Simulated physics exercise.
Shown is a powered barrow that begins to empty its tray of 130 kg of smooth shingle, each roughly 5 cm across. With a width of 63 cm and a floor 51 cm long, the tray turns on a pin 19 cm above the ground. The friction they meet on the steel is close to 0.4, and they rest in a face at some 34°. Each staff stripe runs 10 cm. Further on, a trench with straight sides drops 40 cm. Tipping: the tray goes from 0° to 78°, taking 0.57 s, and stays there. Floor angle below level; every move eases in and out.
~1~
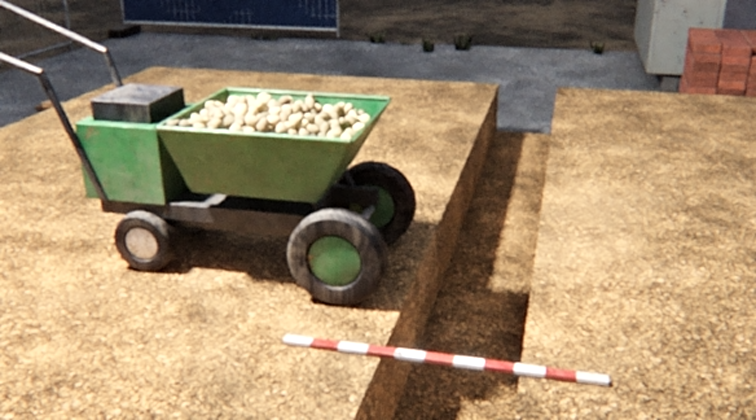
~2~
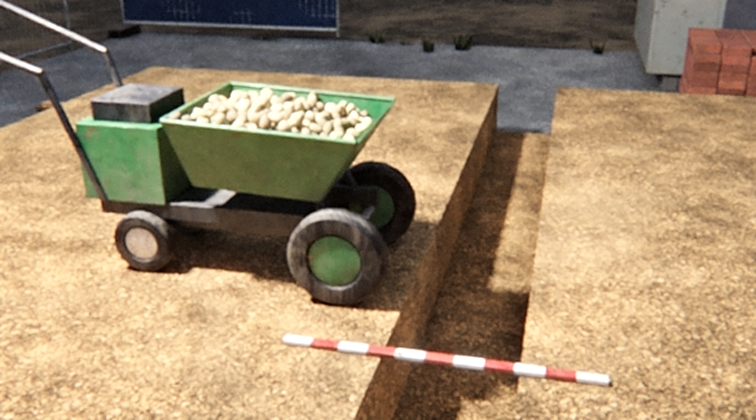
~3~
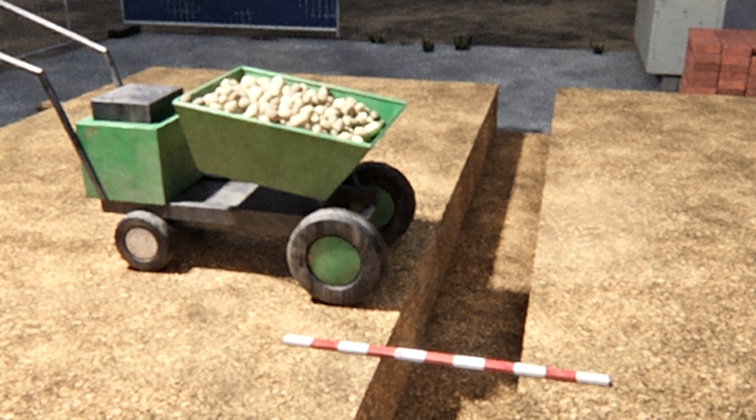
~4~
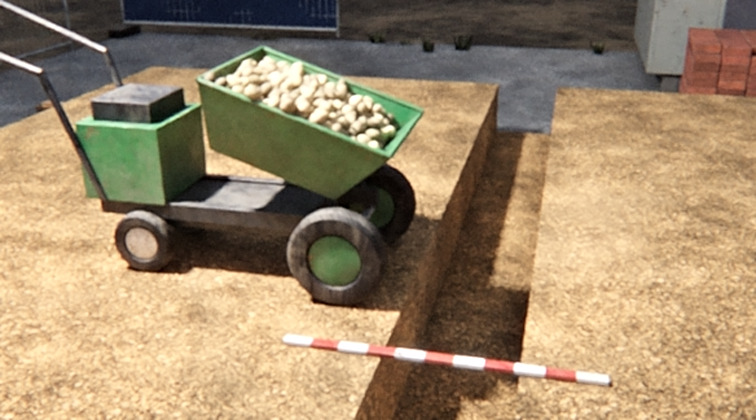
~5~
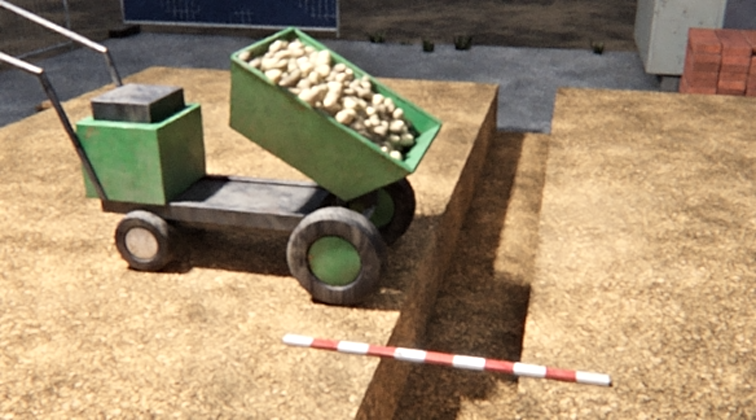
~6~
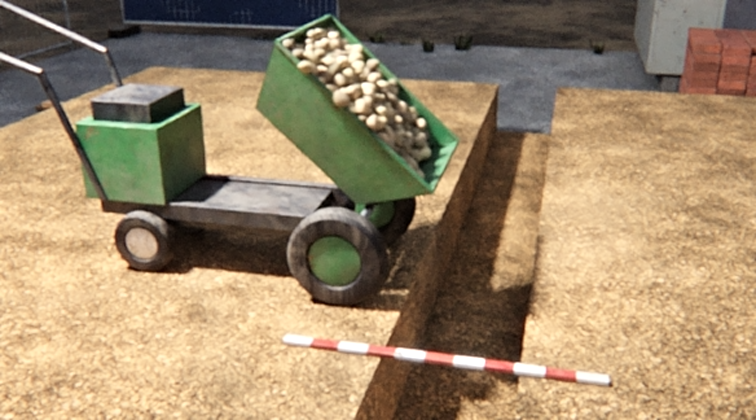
A green powered barrow with dark wheels and a tray of pale, smooth stones stands at the left on sandy ground beside a straight-sided trench, seen from slightly above and to one side. A red-and-white striped staff lies across the trench in front, with reddish blocks at the upper right. The tray tilts steeply toward the right, its rear end rising, while the barrow and camera stay still.
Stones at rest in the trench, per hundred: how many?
Approx. 36 %.
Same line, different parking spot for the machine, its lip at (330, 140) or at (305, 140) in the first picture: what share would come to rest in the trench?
First place: Near 50%; second place: Near 70%.
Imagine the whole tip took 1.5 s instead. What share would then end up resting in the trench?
Near 65 per cent.
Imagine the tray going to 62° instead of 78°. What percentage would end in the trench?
With that change, near 35 per cent.
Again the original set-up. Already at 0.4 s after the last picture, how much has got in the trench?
Some 20 per cent.
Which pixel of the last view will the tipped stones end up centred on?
Around (582, 290).
Then, 0.1 s after the last picture the floor is at 66°, 100 % in the tray; the foremost stones are at (463, 206).
Then, 0.4 s after the last picture the floor is at 78°, 44 % in the tray, 20 % in the trench, 36 % past the trench; the foremost stones are at (589, 281).
Then, 0.7 s after the last picture the floor is at 78°, 4 % in the tray, 31 % in the trench, 65 % past the trench; the foremost stones are past the picture's edge.
Then, 2.7 s after the last picture the floor is at 78°, 0 % in the tray, 36 % in the trench, 64 % past the trench; the foremost stones are past the picture's edge.
